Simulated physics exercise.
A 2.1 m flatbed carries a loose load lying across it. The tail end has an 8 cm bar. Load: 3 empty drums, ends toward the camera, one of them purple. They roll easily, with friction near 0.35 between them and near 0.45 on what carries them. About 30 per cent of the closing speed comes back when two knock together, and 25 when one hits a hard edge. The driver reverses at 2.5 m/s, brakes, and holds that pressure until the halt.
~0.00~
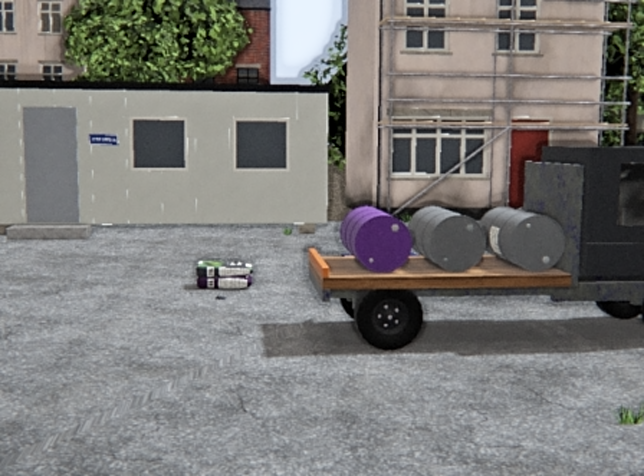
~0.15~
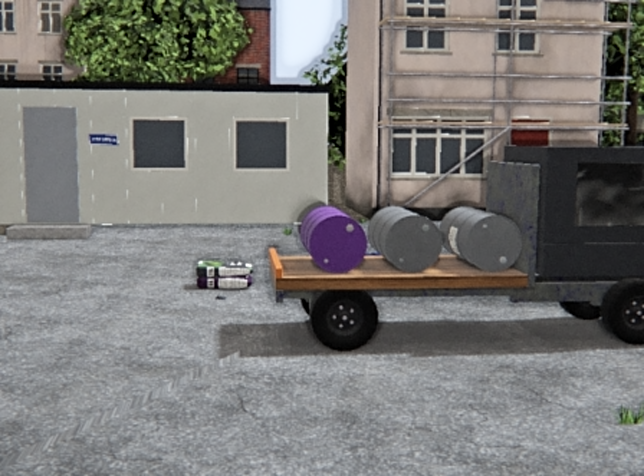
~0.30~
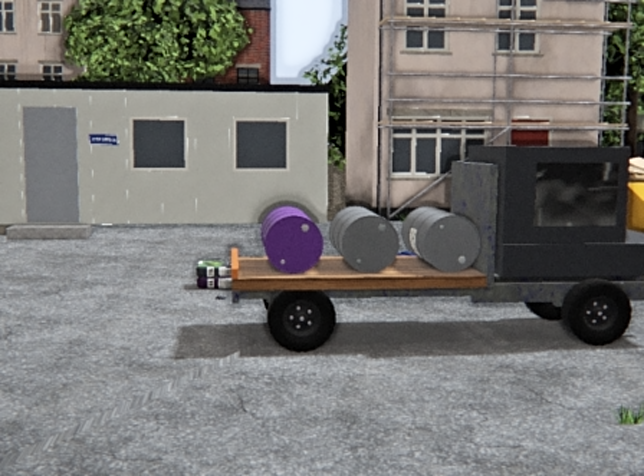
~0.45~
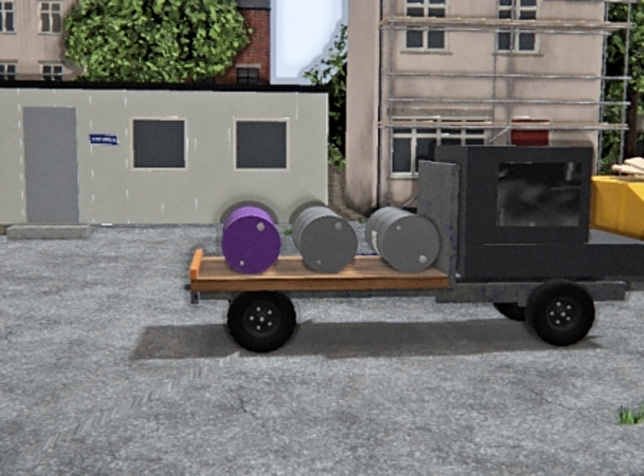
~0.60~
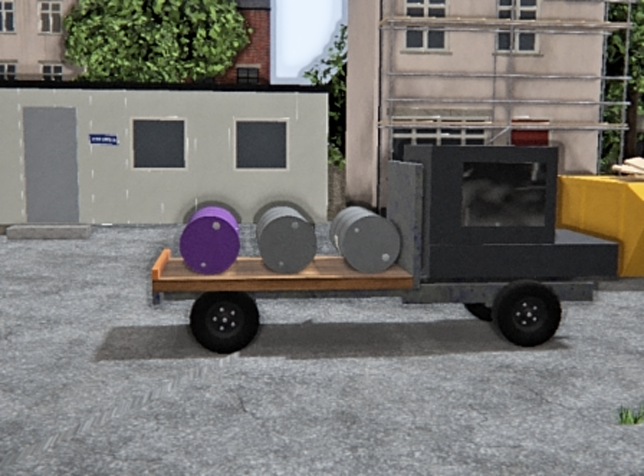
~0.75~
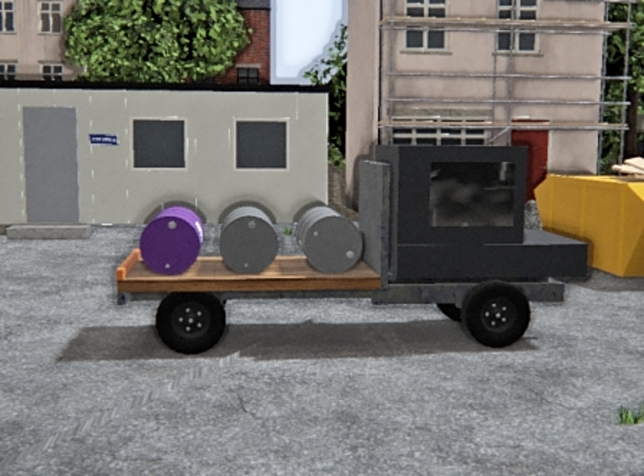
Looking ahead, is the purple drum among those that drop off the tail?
As for the purple one, it is still aboard.
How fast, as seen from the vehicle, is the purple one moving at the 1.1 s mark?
Its speed is roughly 0.6 m/s.
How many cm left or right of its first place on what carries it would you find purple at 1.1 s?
Purple: 30 to the left.
After 1.1 s, purple is on the bed, 20 cm from the bar, rolling towards it; 0 of 3 are off.
After 1.5 s, no change for purple; 0 of 3 are off.
After 1.9 s, no change for purple; 0 of 3 are off.
At rest (2.4 s), purple is on the bed, 20 cm from the bar; 0 of 3 are off.
